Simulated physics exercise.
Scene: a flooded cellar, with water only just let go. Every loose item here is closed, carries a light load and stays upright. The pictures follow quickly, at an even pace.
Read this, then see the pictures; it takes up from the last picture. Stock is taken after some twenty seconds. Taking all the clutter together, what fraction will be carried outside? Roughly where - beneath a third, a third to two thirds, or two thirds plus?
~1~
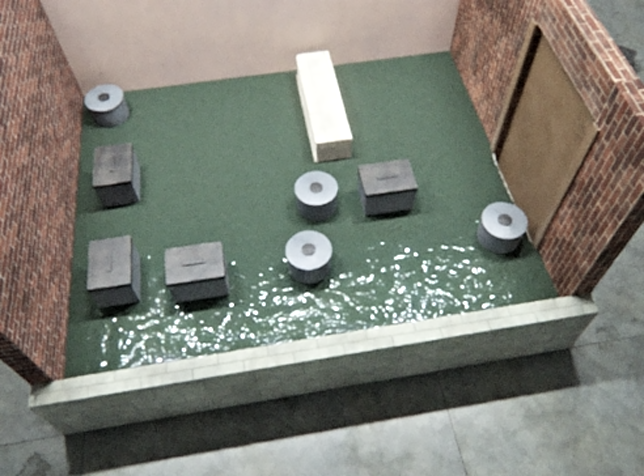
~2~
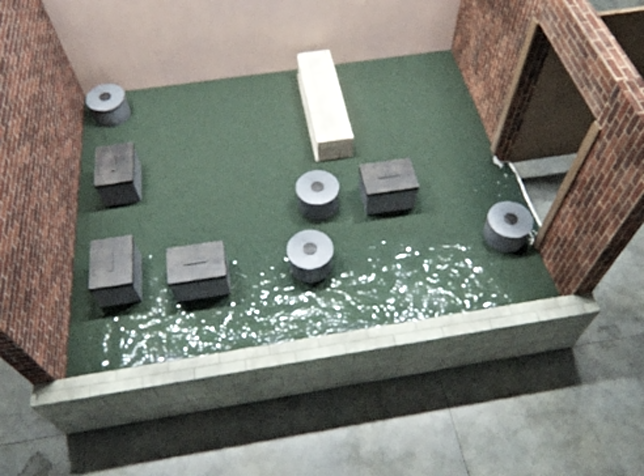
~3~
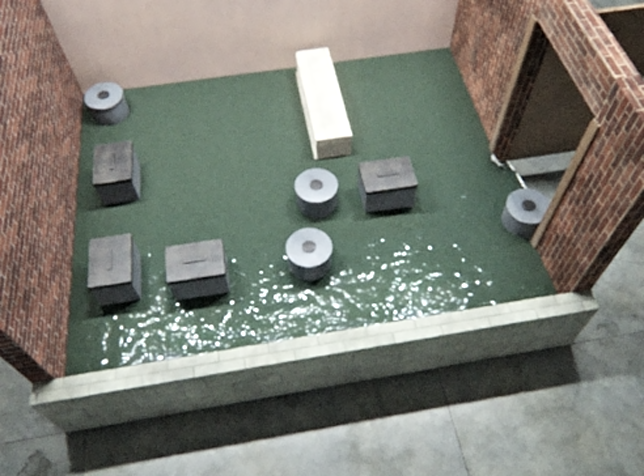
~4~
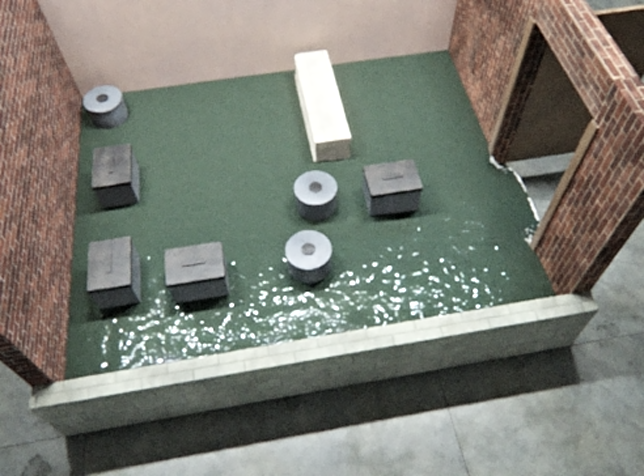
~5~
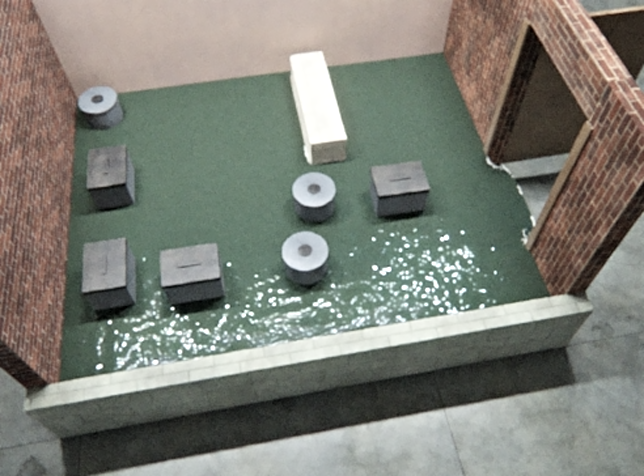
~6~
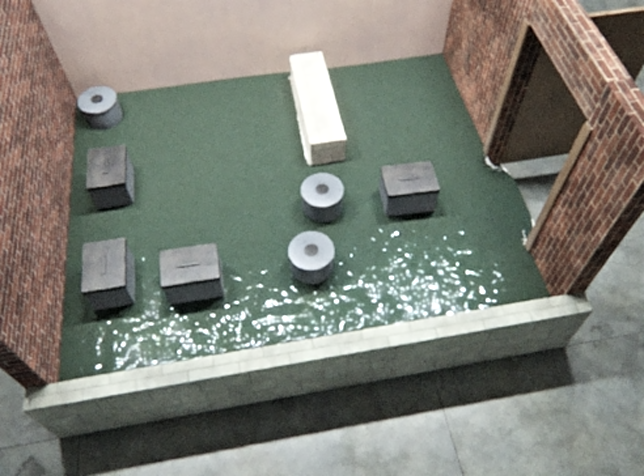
I expect the portion to fall within the middle band.
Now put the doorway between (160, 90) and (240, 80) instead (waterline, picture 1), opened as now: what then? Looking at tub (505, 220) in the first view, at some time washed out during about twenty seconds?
Answer: Inside.
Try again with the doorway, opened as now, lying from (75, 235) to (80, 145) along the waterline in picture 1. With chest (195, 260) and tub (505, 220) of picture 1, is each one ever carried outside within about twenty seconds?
First one: Leaves the room; second one: Never leaves.
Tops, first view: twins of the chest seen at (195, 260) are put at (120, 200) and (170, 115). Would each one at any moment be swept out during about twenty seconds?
First one does not escape, second one does not escape.
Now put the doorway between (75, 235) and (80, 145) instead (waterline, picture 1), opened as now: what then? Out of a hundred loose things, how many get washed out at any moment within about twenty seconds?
Estimate: Close to 90 %.
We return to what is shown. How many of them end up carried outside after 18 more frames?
By my count it is 4.
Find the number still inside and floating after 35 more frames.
In total, 4.
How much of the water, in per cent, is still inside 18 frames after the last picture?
About 66 percent.
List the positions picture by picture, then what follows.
The first frame shows a chest at (388, 177), afloat; a tub at (316, 188), afloat; 0 of 8 have shifted.
The second frame shows a chest at (389, 176) floats; a tub at (317, 187), afloat; 1 of 8 have shifted.
The third frame shows a chest at (388, 174) floats; a tub at (316, 185), afloat; 1 of 8 have shifted.
The fourth frame shows a chest at (393, 177) floats, close to its start; a tub at (316, 187), afloat; 2 of 8 have shifted.
The fifth frame shows a chest at (400, 178), afloat, close to its start; a tub at (314, 189) floats, close to its start; 2 of 8 have shifted.
The sixth frame shows a chest at (410, 178), afloat, close to its start; a tub at (322, 190), afloat, close to its start; 4 of 8 have shifted.
A moment on, 1 of 8 are out; 7 afloat.
Next, 4 of 8 are out; 4 afloat.
Later, 4 of 8 are out; 4 afloat.
In the end, 5 of 8 are out; 3 afloat.
